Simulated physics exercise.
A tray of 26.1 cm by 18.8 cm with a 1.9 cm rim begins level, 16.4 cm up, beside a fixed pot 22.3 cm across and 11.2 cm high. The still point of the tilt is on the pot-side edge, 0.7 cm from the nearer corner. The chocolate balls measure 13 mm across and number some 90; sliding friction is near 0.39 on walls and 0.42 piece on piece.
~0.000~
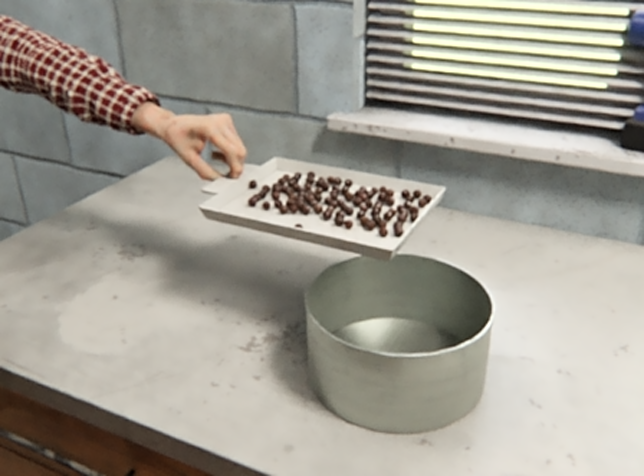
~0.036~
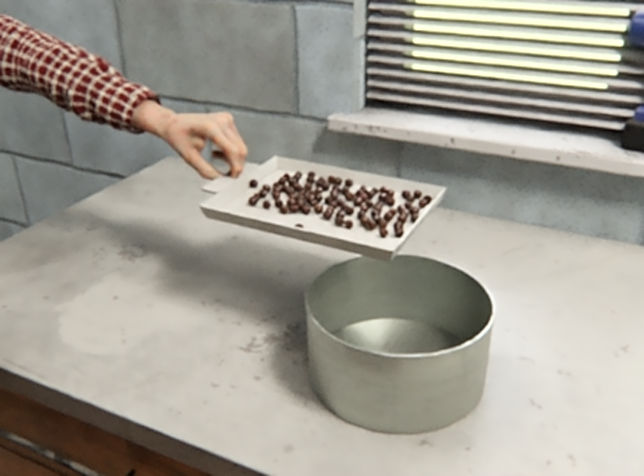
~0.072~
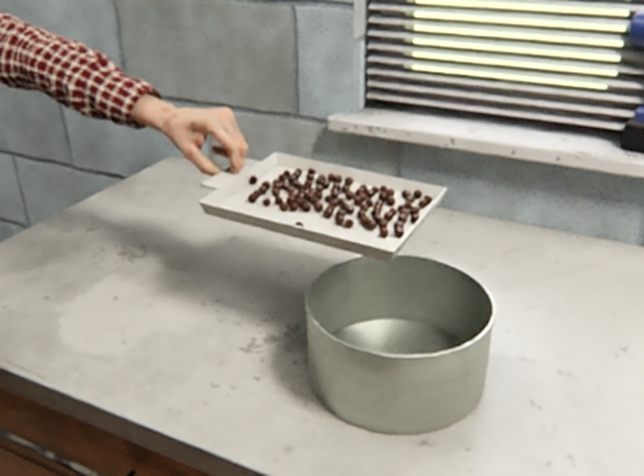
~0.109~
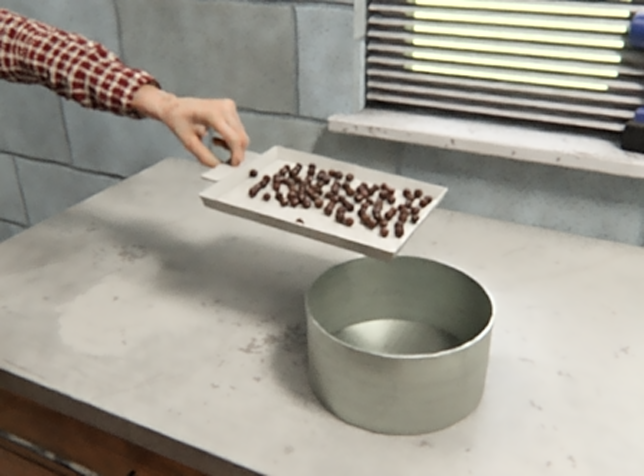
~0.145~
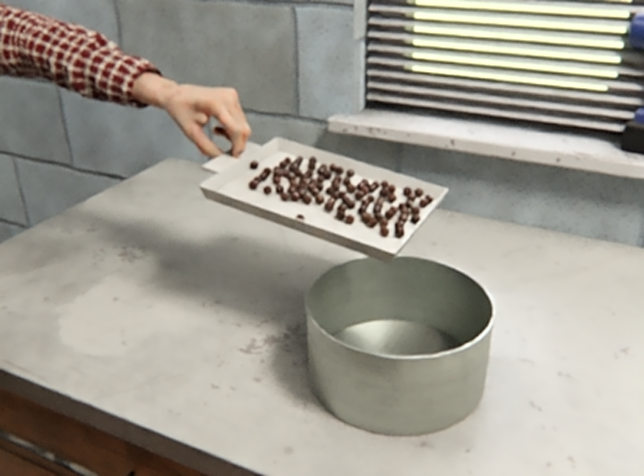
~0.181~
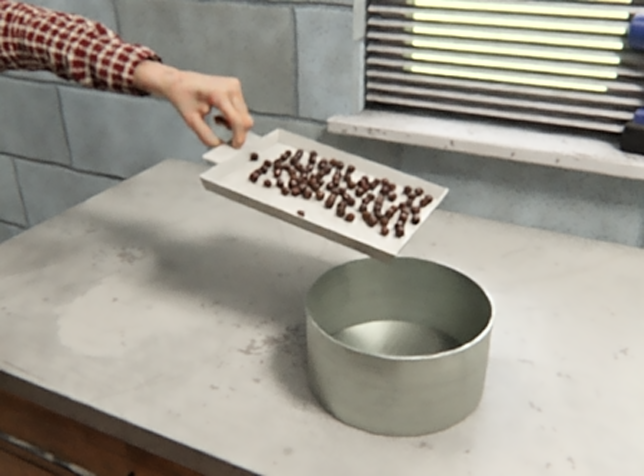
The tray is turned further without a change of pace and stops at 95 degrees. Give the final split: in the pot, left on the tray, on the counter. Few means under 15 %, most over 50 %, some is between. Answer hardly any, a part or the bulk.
In the pot: The bulk; left on the tray: Hardly any; on the counter: A part.
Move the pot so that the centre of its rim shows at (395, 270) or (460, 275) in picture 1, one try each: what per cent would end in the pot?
About 80 and 95 per cent.
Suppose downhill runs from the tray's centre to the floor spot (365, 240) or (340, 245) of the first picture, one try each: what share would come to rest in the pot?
About 100 and 95 per cent.
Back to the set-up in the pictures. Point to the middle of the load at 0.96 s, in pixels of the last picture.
Near (423, 216).
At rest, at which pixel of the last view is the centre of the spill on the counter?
Around (532, 340).
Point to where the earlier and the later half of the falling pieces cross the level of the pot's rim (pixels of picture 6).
First near (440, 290), later near (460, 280).
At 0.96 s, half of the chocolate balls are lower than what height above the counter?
About 20 cm.
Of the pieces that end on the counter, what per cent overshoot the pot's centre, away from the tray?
Some 100 per cent.
After 0.65 s, tilt 51 degrees; the tray holds 100 %, the pot 0 %.
After 0.96 s, tilt 78 degrees; the tray holds 80 %, the pot 10 %.
After 1.37 s, tilt 95 degrees; the tray holds 0 %, the pot 65 %.
By 2.5 s all is still; pot 70 %, tray 0 %, counter 30 %.
